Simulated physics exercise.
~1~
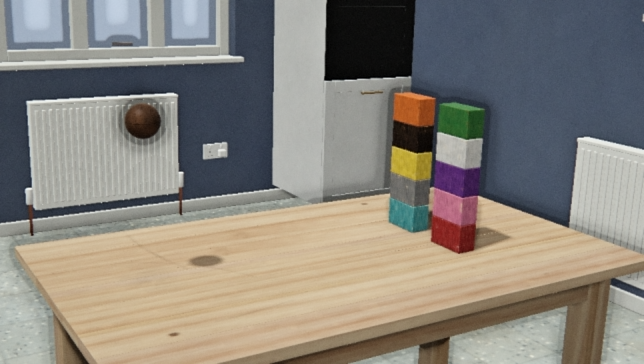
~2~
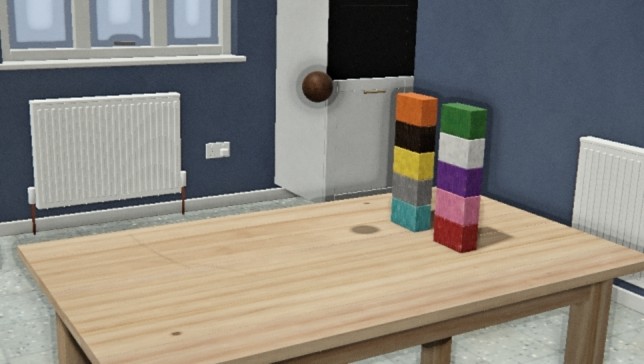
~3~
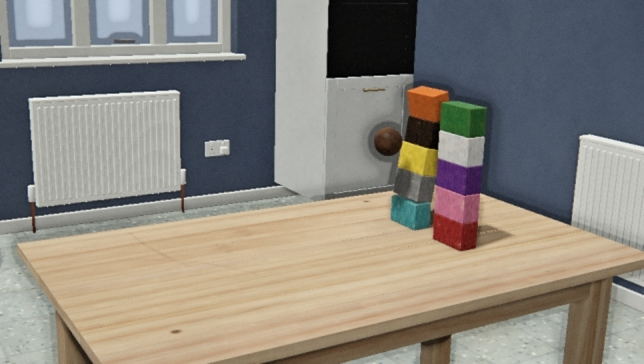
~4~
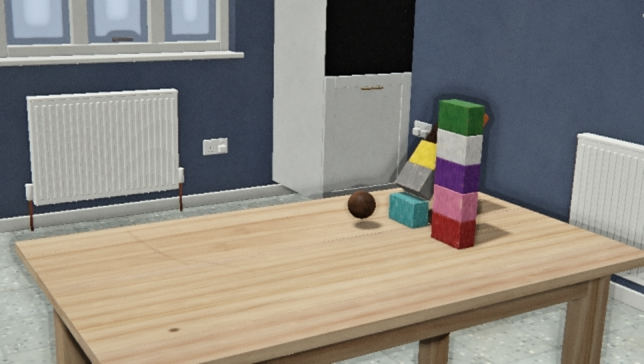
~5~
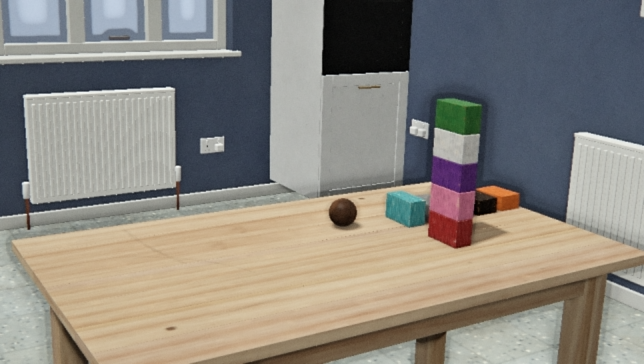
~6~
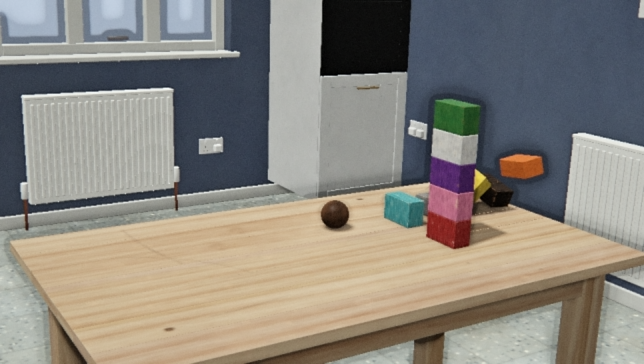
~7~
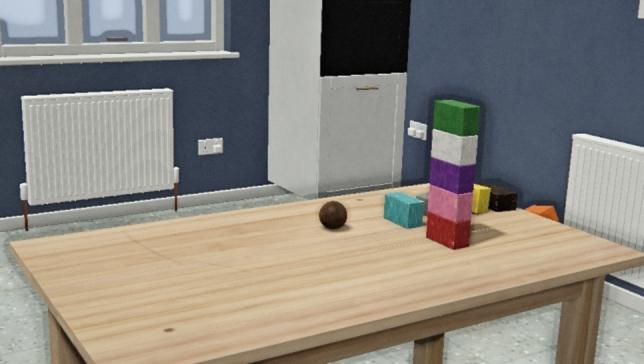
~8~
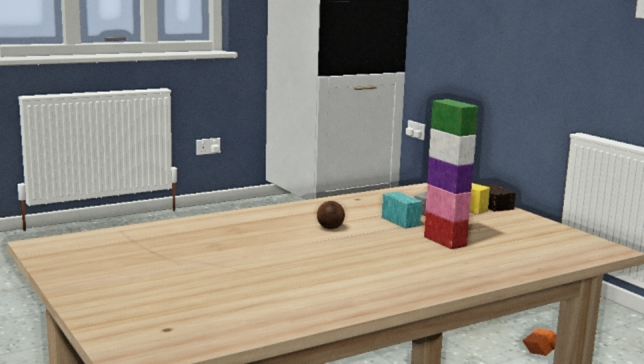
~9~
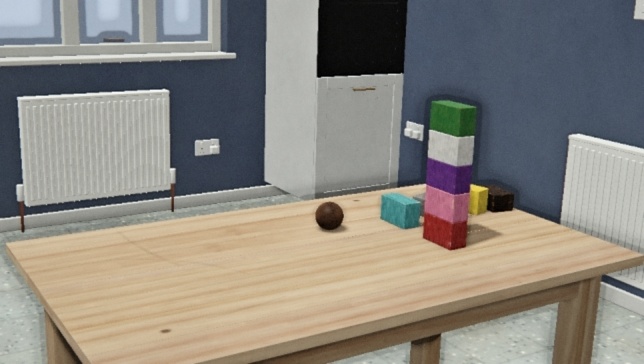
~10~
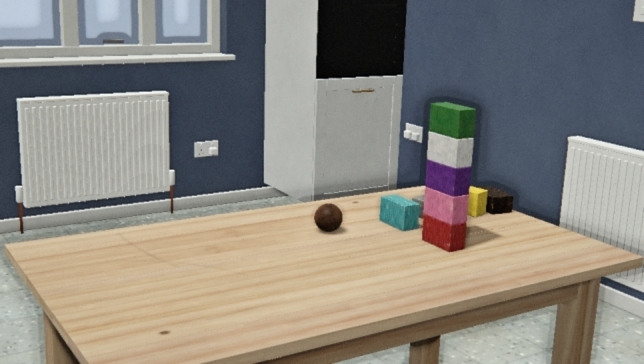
A brown ball flies rightward over a wooden table toward two side-by-side stacks of coloured blocks. It drops into the left stack, and the orange, black, yellow and grey blocks lean to the right while the turquoise one at the bottom stays put. The ball comes back a little to the left and settles on the tabletop as the upper blocks tumble behind the right stack. The orange block bounces up, then falls past the table's edge to the floor. At the end, the black and yellow blocks rest near the far right edge, and the green, white, purple, pink and red stack still stands.
